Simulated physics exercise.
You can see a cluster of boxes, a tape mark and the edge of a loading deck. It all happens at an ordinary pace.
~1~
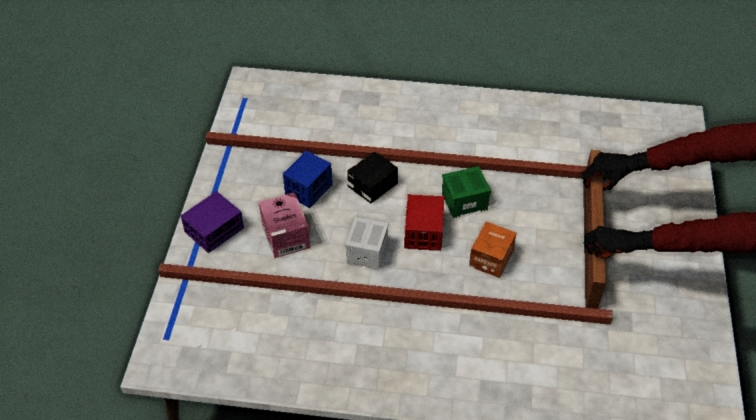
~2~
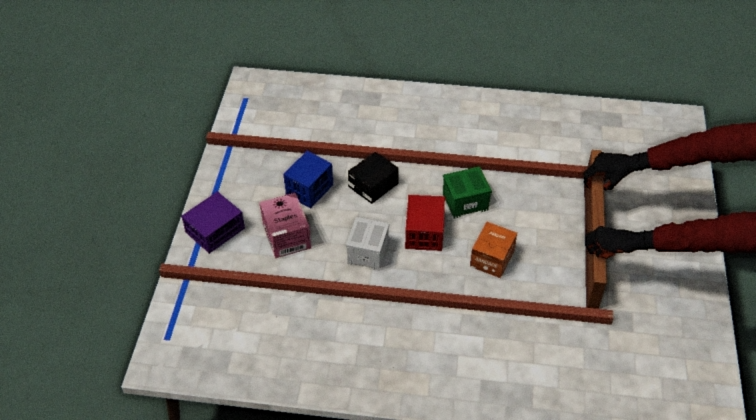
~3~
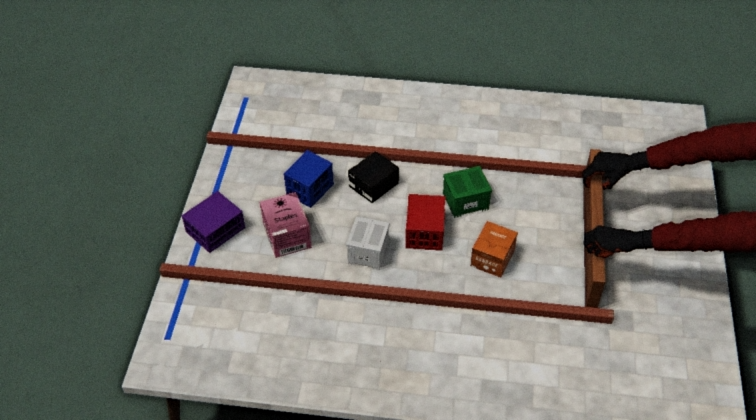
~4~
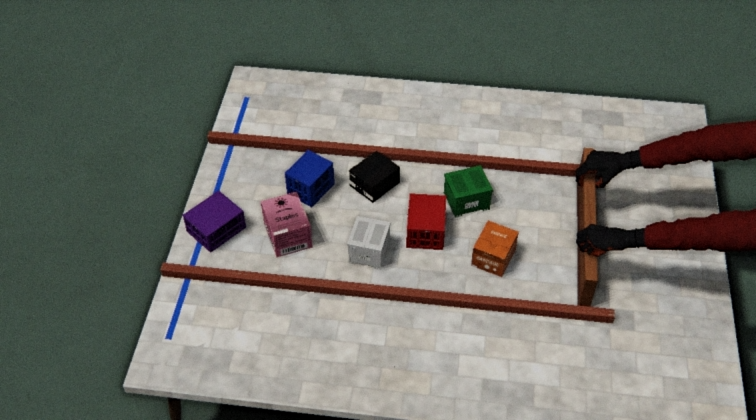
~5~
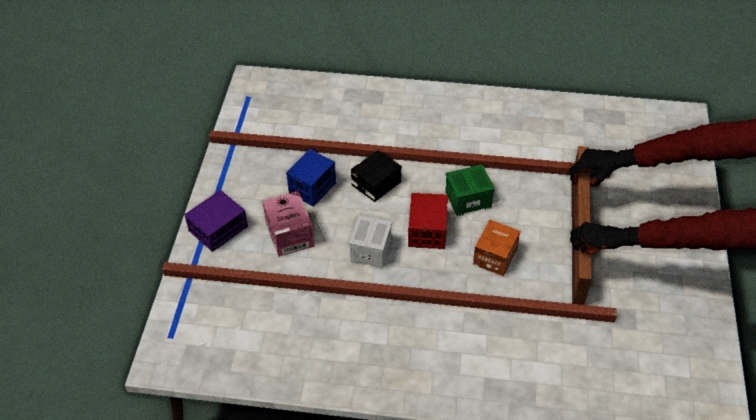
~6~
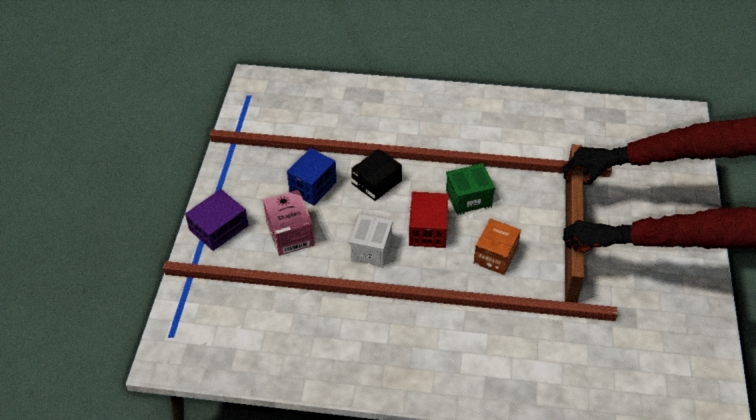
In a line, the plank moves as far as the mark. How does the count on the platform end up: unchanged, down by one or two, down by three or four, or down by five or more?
It ends down by five or more.
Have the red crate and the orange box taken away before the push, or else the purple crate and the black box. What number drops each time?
The count is 4 in the first case and 4 in the second.
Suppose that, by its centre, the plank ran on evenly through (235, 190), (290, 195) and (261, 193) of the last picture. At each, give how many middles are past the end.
In order, that gives 5, then 1, then 3.
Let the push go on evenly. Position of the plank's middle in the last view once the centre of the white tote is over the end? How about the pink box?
About (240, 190), and about (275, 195) for the other.
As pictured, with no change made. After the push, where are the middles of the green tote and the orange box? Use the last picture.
The green tote at (206, 157), the orange box at (187, 221).
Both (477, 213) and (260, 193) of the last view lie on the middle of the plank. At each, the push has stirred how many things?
So 3, and at the other place 8.
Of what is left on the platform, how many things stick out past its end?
The overhang total is 2.
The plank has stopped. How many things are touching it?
The count comes out at 2.
A little later, none off yet; purple crate at rest near (217, 220); pink box at rest near (289, 223); blue crate at rest near (312, 177).
Next, none off yet; purple crate shifted a little near (193, 211); pink box shifted about its own width near (233, 213); blue crate shifted well along near (250, 171).
When it is over, the number that fall off is five or more; down, red crate, white tote, black box, blue crate, pink box and purple crate.
